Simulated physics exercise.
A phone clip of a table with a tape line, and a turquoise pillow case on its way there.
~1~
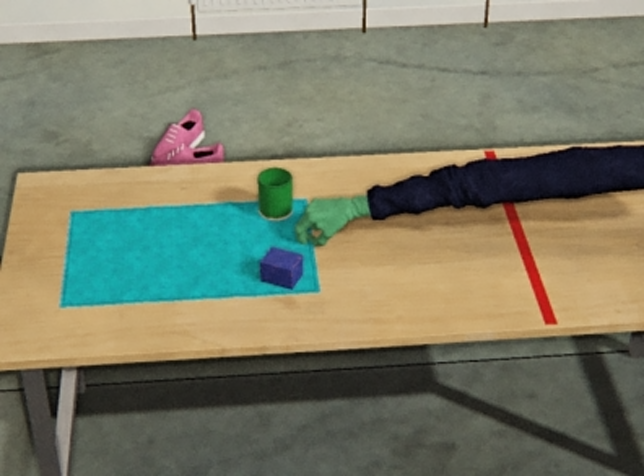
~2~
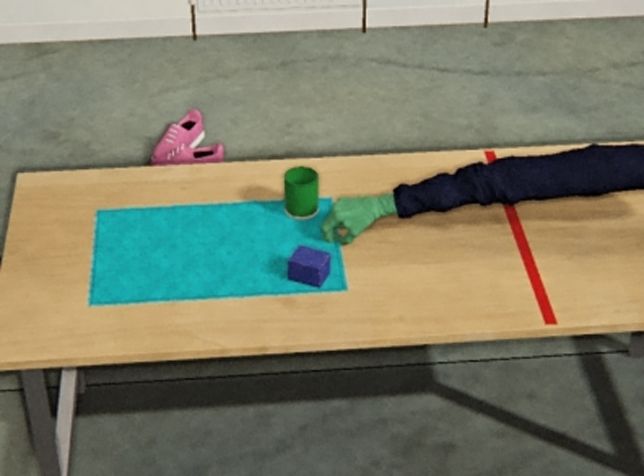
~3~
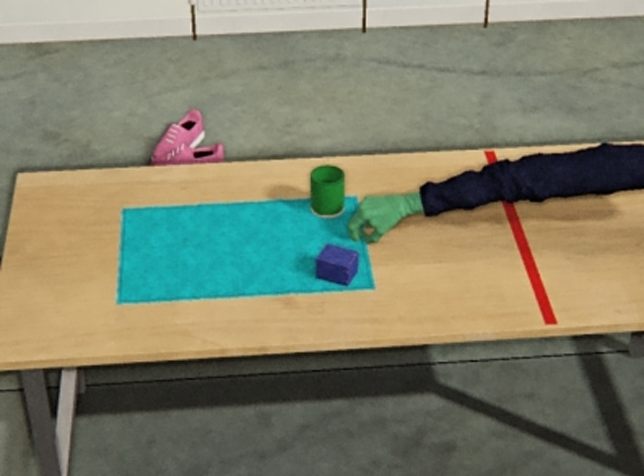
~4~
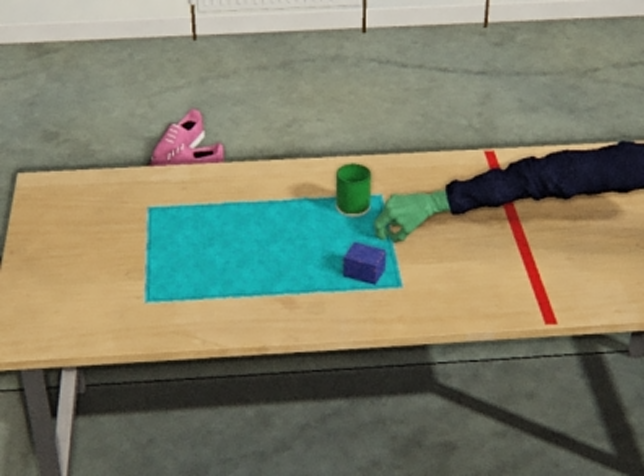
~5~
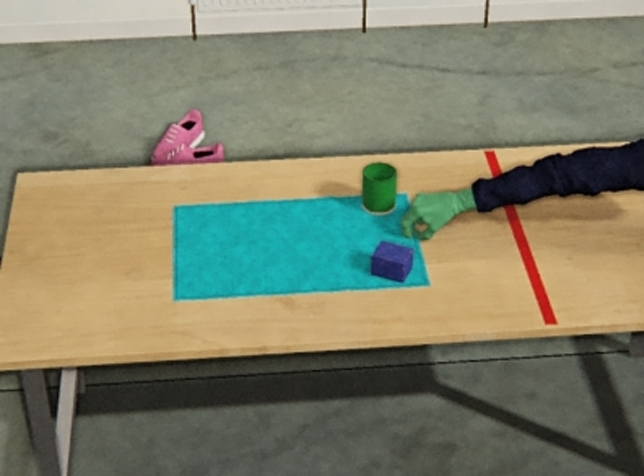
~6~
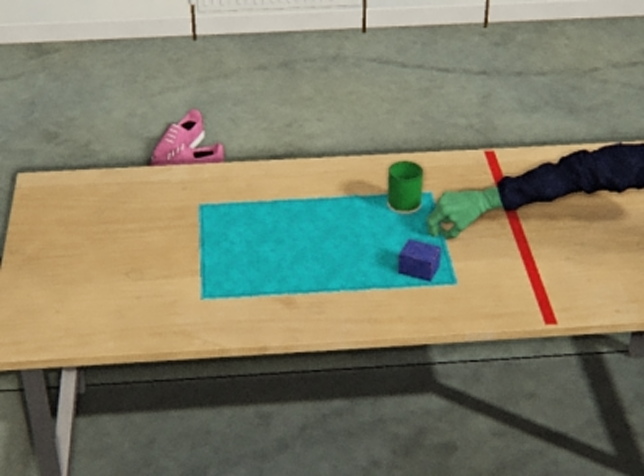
We see a green-gloved hand at the edge of a turquoise cloth on a wooden table, drawing it steadily rightward toward a red tape line, while the green mug and blue block on it move along with the cloth.
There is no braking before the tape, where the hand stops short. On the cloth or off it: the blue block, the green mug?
The blue block shoots off the front. The green mug slides clear of the cloth.
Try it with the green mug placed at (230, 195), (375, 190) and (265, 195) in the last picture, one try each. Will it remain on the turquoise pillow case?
In the first case it keeps its seat; in the second case it comes off; in the third case it is still on the cloth.
Then, 0.10 s past the final frame, hem short of the tape; blue block on the cloth near (474, 257); green mug on the cloth near (456, 185).
Then, 0.21 s past the final frame, hem at the tape; blue block ahead of the hem near (530, 254); green mug ahead of the hem near (509, 182).
When it is over, hem at the tape; blue block ahead of the hem near (595, 251); green mug ahead of the hem near (570, 180). The blue block slides clear of the cloth and the green mug leaves the cloth.
